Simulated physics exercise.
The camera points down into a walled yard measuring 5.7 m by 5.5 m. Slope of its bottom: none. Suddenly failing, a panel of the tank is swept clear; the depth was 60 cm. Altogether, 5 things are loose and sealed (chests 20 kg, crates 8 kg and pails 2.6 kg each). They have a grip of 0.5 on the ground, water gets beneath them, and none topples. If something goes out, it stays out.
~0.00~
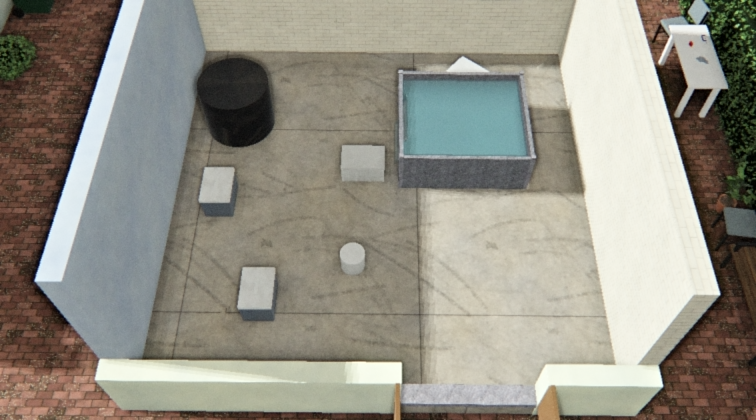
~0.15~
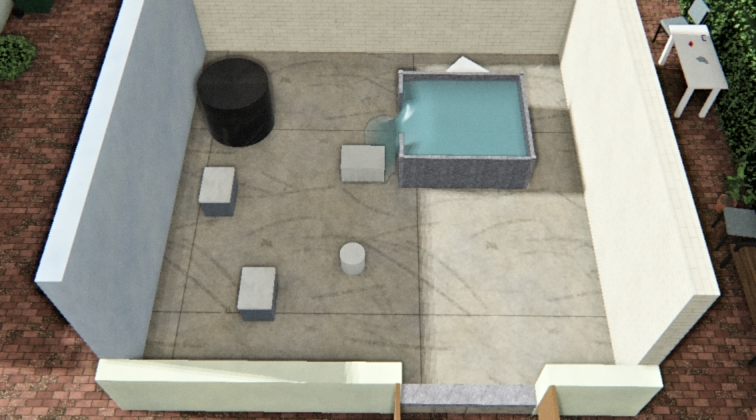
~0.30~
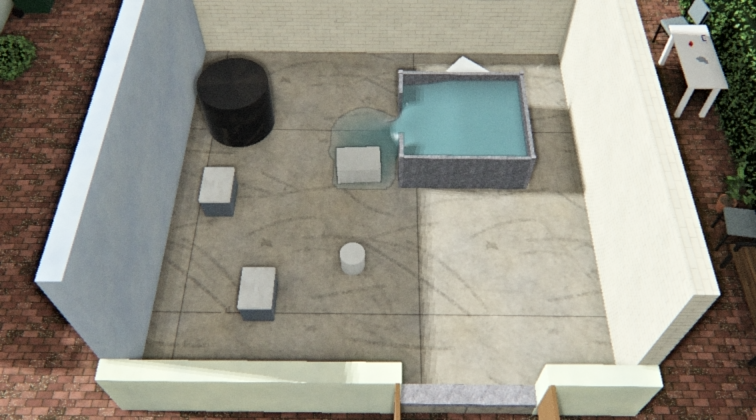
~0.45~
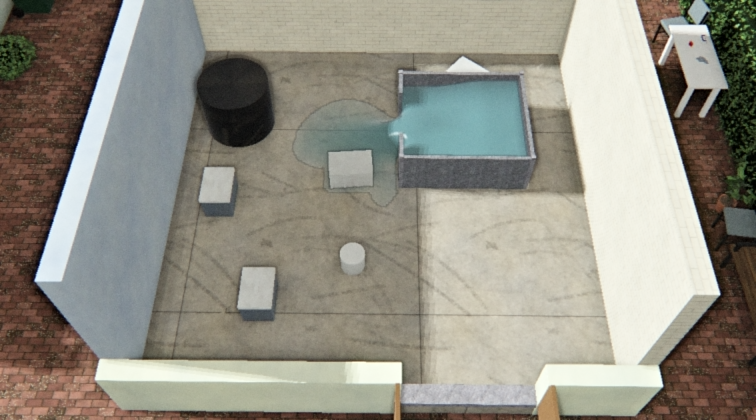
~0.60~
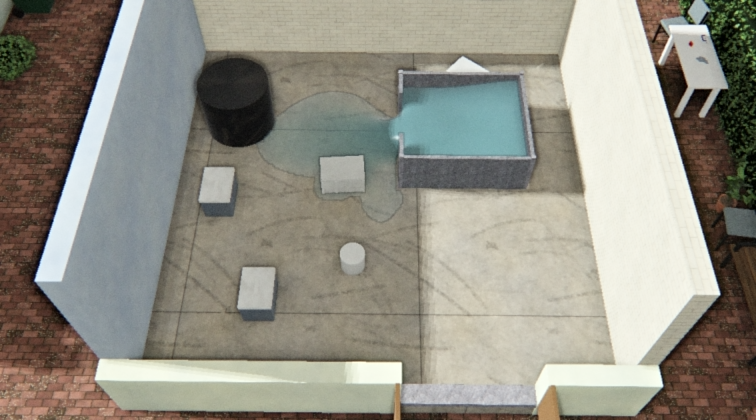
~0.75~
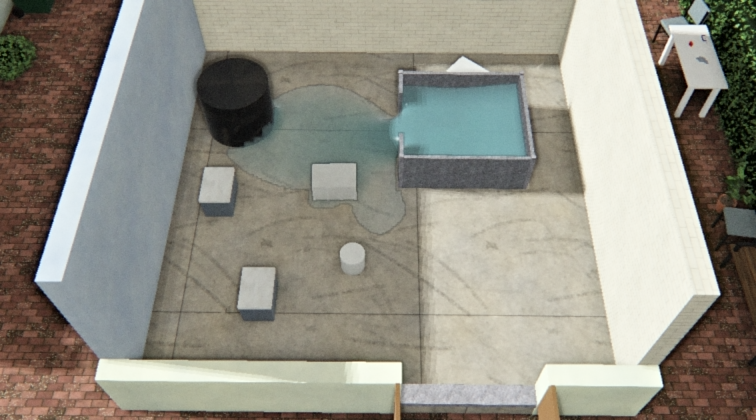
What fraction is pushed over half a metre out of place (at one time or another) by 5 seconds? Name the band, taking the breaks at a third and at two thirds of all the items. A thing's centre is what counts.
The answer is the middle band, one to two thirds.
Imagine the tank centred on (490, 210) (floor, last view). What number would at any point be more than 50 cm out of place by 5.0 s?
Then the count would be 3.
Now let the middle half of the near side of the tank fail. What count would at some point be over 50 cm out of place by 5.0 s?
Count: 1.
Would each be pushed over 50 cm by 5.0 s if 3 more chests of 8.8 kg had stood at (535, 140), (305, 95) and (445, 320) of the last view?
Order as listed: Inside half a metre / beyond half a metre / inside half a metre.
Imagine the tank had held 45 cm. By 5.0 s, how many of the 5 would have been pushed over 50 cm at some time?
So the tally would be 2.
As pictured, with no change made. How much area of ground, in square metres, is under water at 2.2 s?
Wet area: Approx. 14 m2.
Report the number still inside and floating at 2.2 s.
That would be 1 of them.
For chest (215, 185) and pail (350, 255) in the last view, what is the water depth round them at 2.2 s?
Around 15 cm and 1 cm.
After 1.1 s 1 of 5 are over 50 cm from their spots; 0 afloat.
After 2.2 s 2 of 5 are over 50 cm from their spots; 1 afloat.
After 3.5 s 2 of 5 are over 50 cm from their spots; 1 afloat.
After 5.0 s 2 of 5 are over 50 cm from their spots, and 2 have been at some point; 0 afloat.
